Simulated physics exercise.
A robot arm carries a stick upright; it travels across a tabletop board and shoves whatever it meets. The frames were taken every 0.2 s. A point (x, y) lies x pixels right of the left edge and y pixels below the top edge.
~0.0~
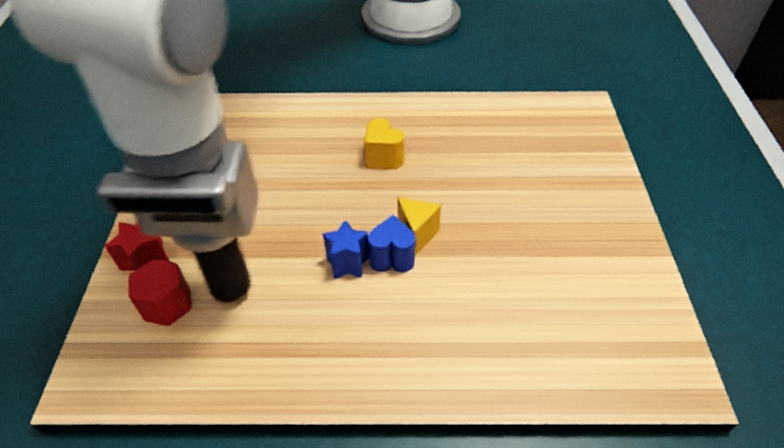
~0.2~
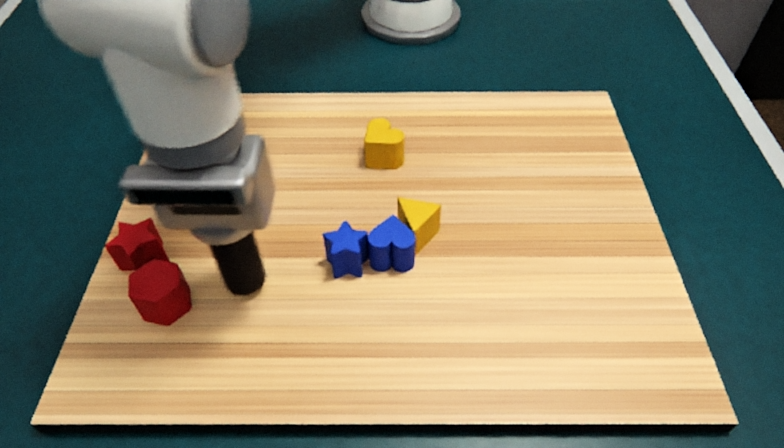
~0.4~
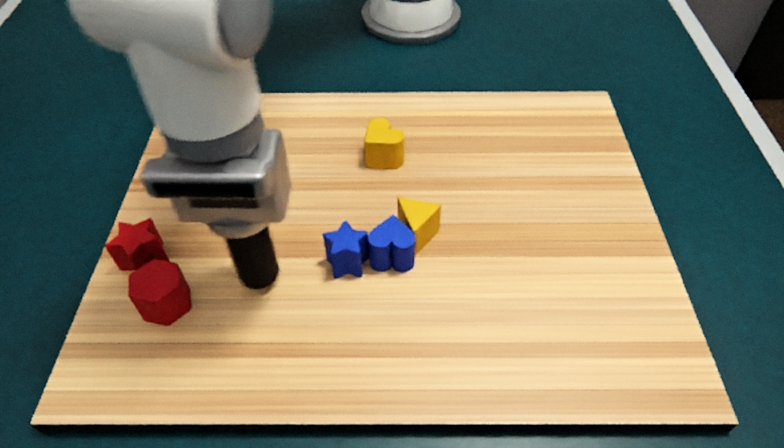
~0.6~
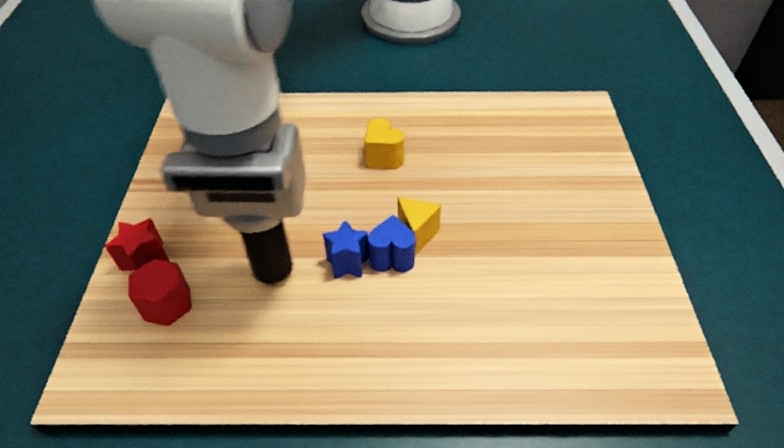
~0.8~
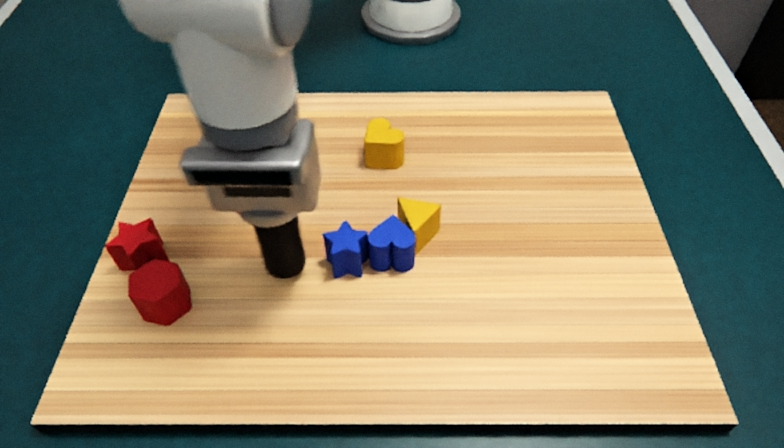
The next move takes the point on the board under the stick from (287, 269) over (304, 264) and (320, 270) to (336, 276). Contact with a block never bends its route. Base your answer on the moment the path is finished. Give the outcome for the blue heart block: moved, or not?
That block is shifted.
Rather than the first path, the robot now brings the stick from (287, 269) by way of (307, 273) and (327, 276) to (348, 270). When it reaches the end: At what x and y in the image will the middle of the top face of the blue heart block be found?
At (416, 229).
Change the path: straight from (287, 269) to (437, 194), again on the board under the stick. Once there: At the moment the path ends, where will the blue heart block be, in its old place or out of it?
Answer: Moved.
The first path, step by step. Halfway along, stick (311, 261); blue star block (349, 238).
At the end, stick (335, 270); blue star block (365, 235); blue heart block (405, 233); yellow three-sided block (421, 210), turned 15° anticlockwise.
